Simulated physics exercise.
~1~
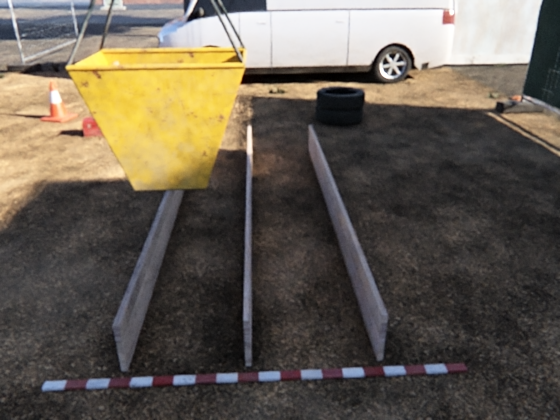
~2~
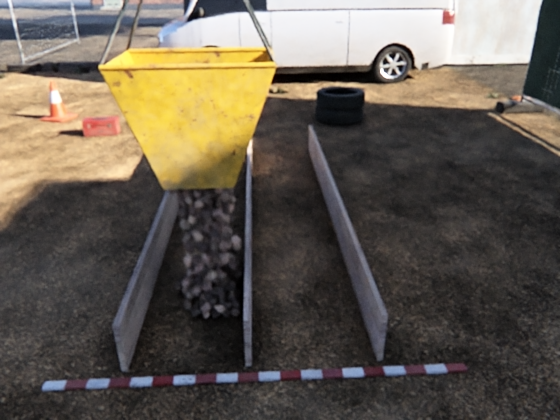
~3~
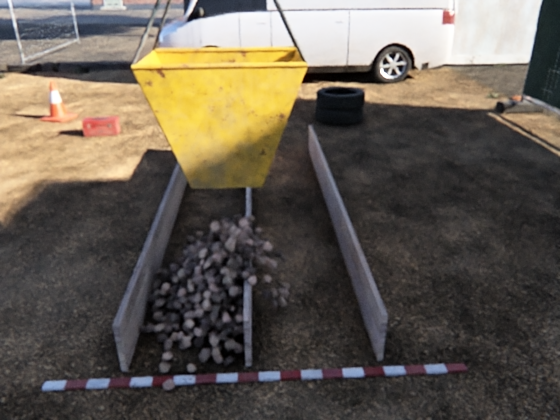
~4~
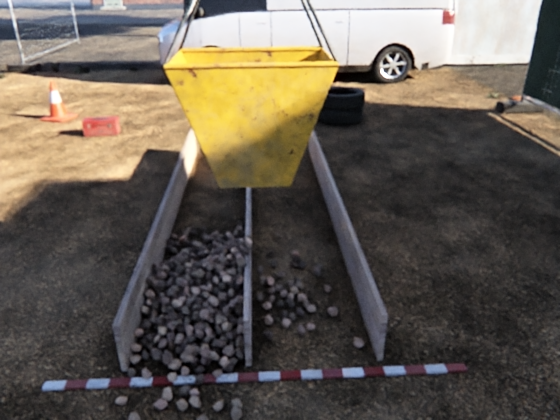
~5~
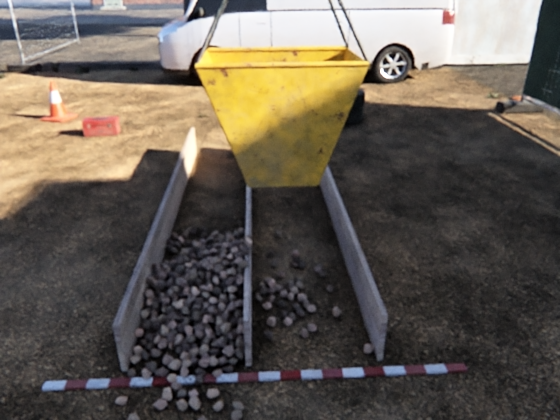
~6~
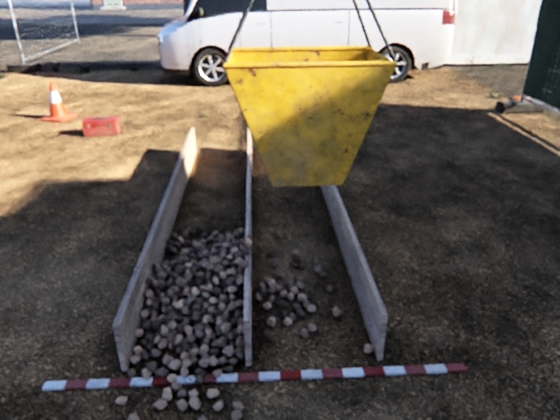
Sunlit yard with parked van, a yellow hopper moving right and spilling stones between planks, most settling left, some right.
